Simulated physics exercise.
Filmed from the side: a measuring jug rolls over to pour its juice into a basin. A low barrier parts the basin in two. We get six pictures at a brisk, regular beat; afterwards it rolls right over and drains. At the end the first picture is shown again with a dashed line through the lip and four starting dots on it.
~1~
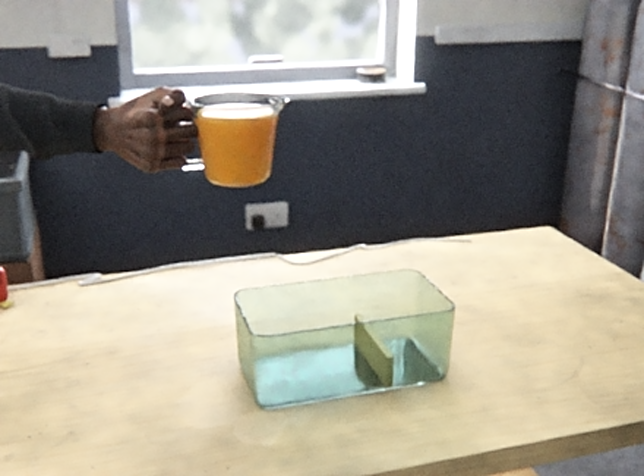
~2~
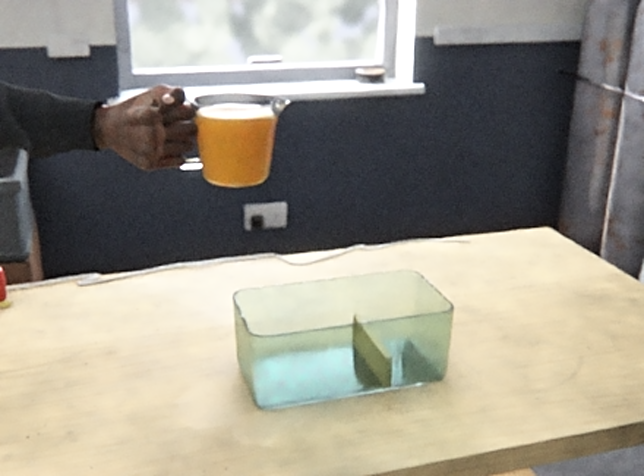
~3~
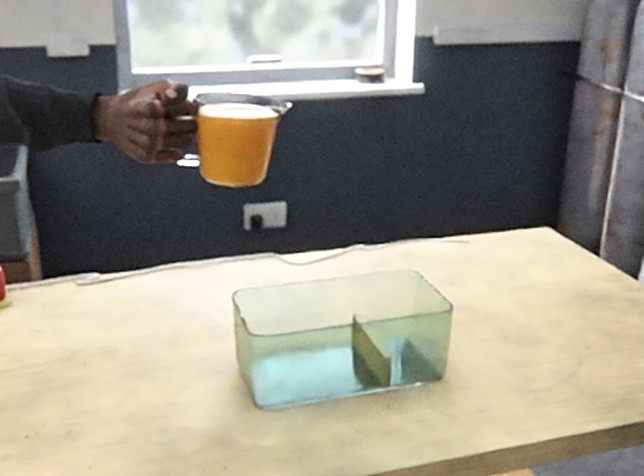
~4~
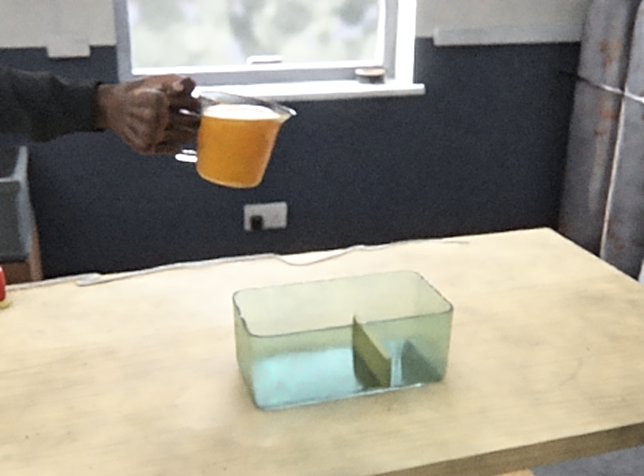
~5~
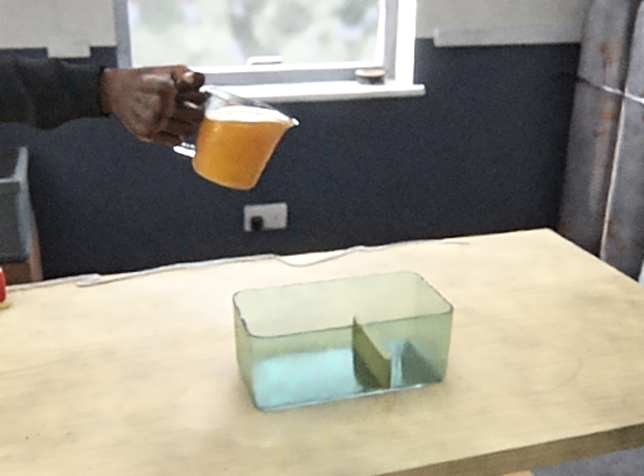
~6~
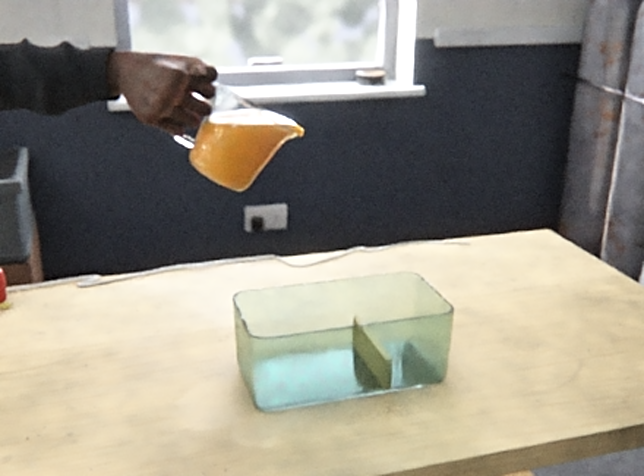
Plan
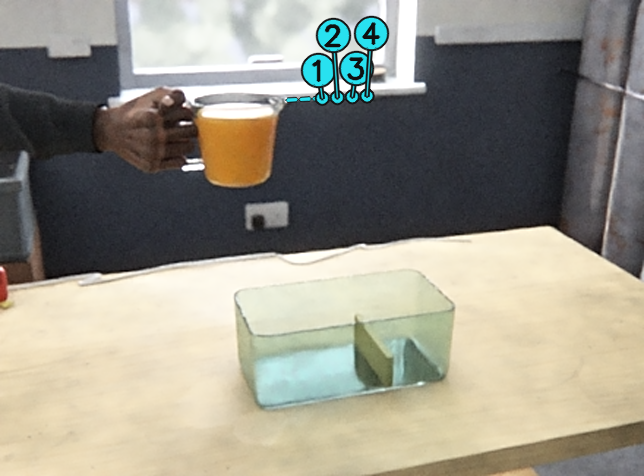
A hand tilts a jug of orange juice rightward above a divided basin until juice reaches its lip.
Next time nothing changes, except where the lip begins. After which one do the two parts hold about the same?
1 is best.
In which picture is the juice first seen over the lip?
Picture 6.
On the marked copy, 1 at (322, 98); 2 at (337, 97); 3 at (352, 96); 4 at (367, 95).
Choosing 1, about 47 % ends left of the wall and 49 % right of it; 4 % is lost outside.
Choosing 2, about 21 % ends left of the wall and 75 % right of it; 4 % is lost outside.
Choosing 3, about 25 % ends left of the wall and 69 % right of it; 6 % is lost outside.
Choosing 4, about 32 % ends left of the wall and 63 % right of it; 5 % is lost outside.
